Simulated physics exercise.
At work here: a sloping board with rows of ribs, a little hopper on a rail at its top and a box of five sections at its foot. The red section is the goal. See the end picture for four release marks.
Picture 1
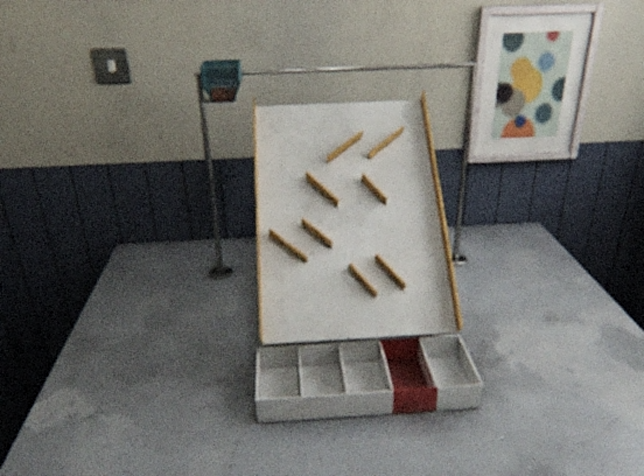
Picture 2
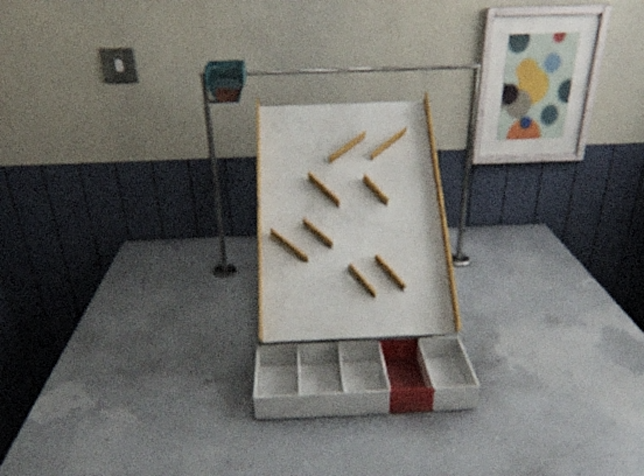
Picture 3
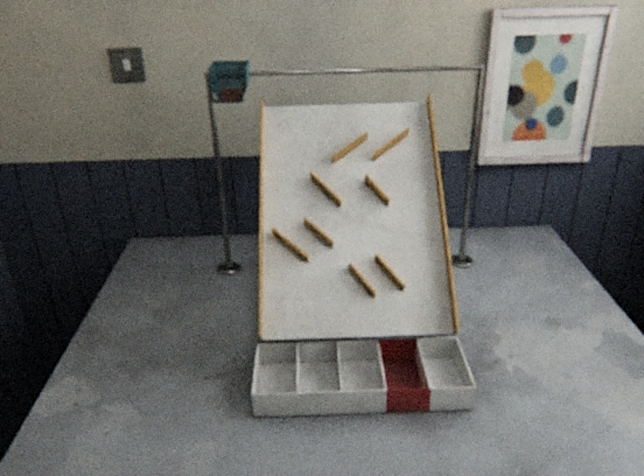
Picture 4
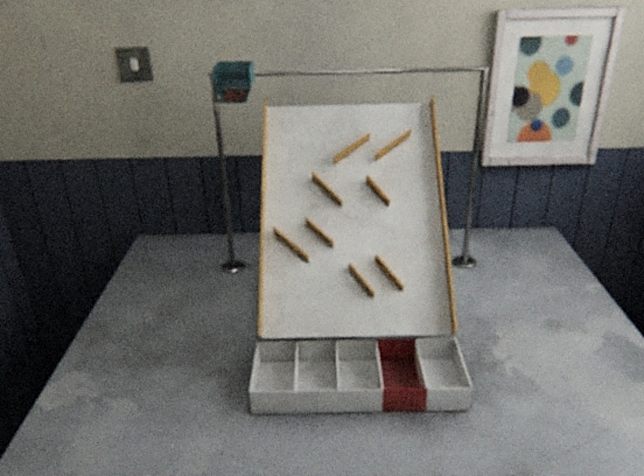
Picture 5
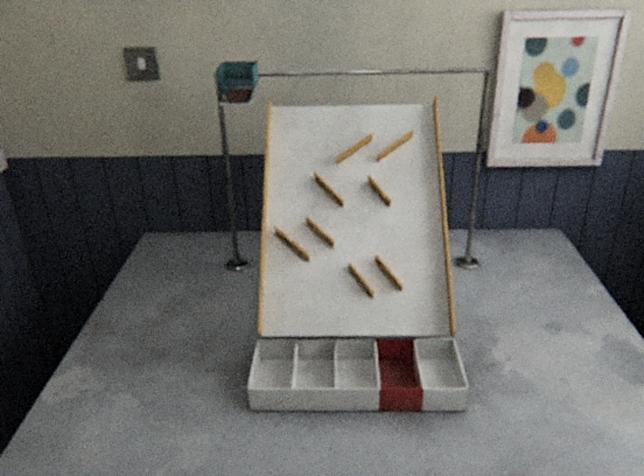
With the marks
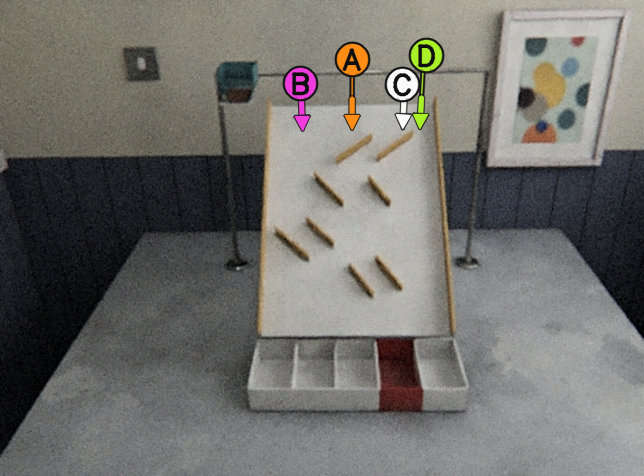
The view drifted slightly around a sloping white board with wooden ribs, a small teal hopper on the rail above and a five-section box with one red section below, but nothing else visibly moved.
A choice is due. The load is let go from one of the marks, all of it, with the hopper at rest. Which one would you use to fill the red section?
Best: A.
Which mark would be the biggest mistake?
That would be D.
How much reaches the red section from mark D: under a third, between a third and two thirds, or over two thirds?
Under a third.
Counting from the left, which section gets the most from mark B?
The third from the left.
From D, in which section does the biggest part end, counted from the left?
The fifth from the left.
On the marked copy, mark A meets the board at (352, 124); mark B meets the board at (302, 125); mark C meets the board at (402, 123); mark D meets the board at (420, 123).
For mark A, about half in the red section, about a quarter in other sections, about a third held on the board.
For mark B, a small part in the red section, most in other sections.
For mark C, about a quarter in the red section, about half in other sections, about a quarter held on the board.
For mark D, a small part in the red section, nearly all in other sections.
